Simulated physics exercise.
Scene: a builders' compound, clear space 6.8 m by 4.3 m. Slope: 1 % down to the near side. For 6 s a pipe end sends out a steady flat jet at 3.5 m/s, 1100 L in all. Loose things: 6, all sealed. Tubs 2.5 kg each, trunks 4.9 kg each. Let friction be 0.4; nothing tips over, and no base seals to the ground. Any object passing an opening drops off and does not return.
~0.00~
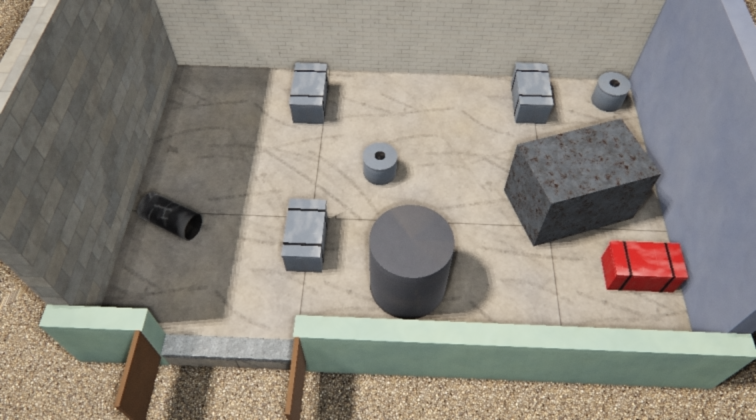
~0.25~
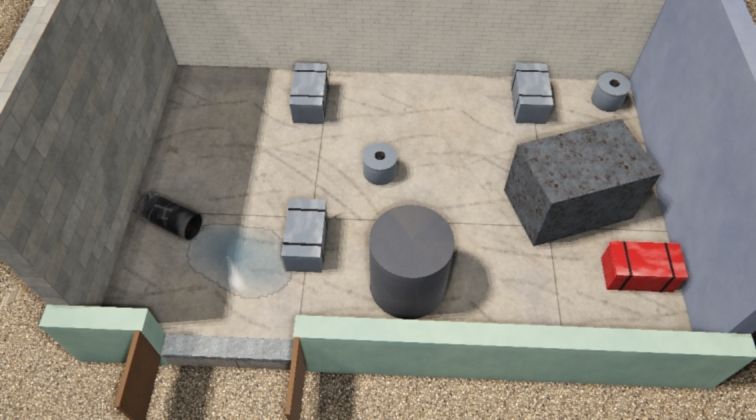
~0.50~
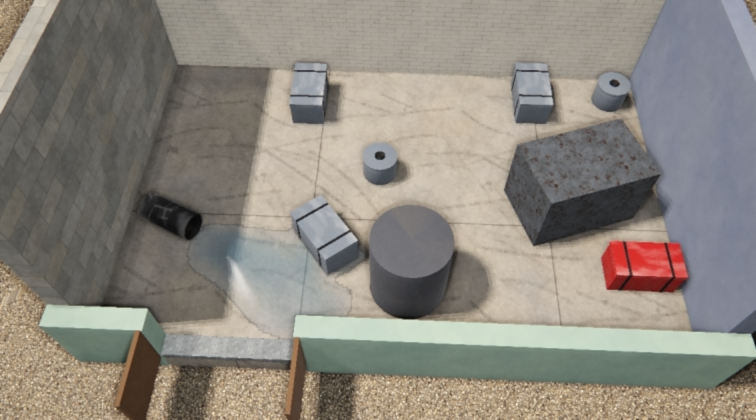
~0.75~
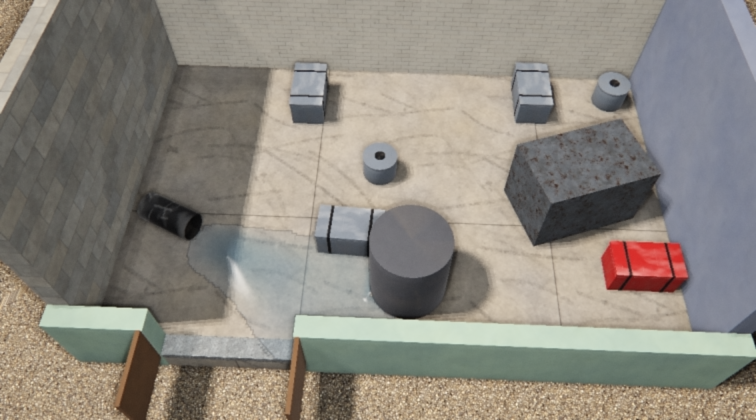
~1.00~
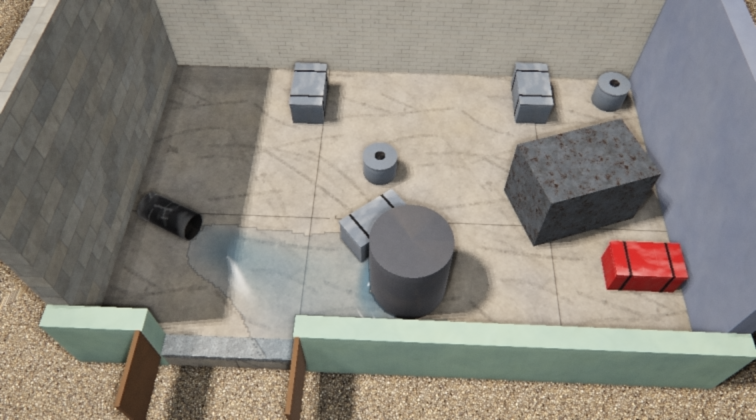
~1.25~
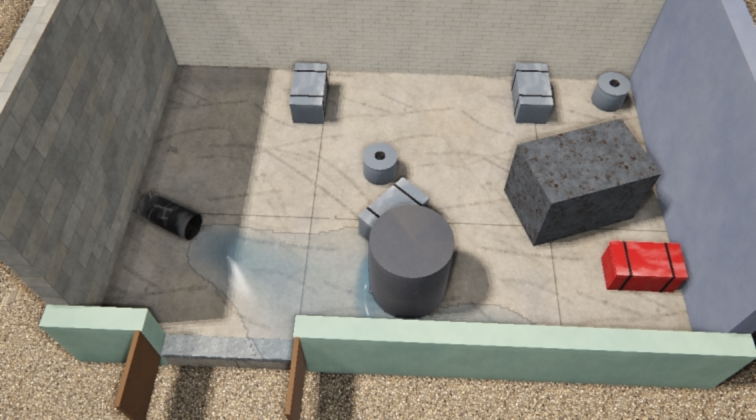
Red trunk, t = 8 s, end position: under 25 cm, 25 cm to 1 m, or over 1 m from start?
25 cm to 1 m.
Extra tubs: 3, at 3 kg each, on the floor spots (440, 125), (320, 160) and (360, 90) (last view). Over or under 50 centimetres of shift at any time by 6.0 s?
Each in order: Surpassed / not reached / not reached.
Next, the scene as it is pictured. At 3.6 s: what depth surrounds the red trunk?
7 cm, roughly.
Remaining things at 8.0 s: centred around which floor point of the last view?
Close to pixel (486, 125).
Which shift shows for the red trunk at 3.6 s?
Around 50 cm from the start by that time.
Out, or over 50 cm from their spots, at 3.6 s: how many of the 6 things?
The number by then is 1.
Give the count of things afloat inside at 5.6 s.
Total: 3.
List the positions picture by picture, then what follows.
The red trunk at (649, 259), on the bottom; 0.0 m2 under water; 0 of 6 have shifted, in the first frame.
The red trunk at (649, 259), on the bottom; water covers 0.9 m2; 0 of 6 have shifted, in the second frame.
The red trunk at (649, 259), on the bottom; 1.8 m2 under water; 1 of 6 have shifted, in the third frame.
The red trunk at (649, 259) rests on the ground; water covers 2.8 m2; 1 of 6 have shifted, in the fourth frame.
The red trunk at (649, 259) rests on the ground; 3.2 m2 under water; 1 of 6 have shifted, in the fifth frame.
The red trunk at (649, 259) rests on the ground; 3.7 m2 under water; 1 of 6 have shifted, in the sixth frame.
After 1.8 s the red trunk is near (649, 259), 0.0 m from its start, aground; 0 of 6 are out; 0 afloat.
After 3.6 s the red trunk is near (648, 220), 0.5 m from its start, afloat; 0 of 6 are out; 1 afloat.
After 5.6 s the red trunk is near (646, 215), 0.6 m from its start, afloat; 0 of 6 are out; 3 afloat.
After 8.0 s the red trunk is near (647, 214), 0.6 m from its start, afloat; 0 of 6 are out; 5 afloat.
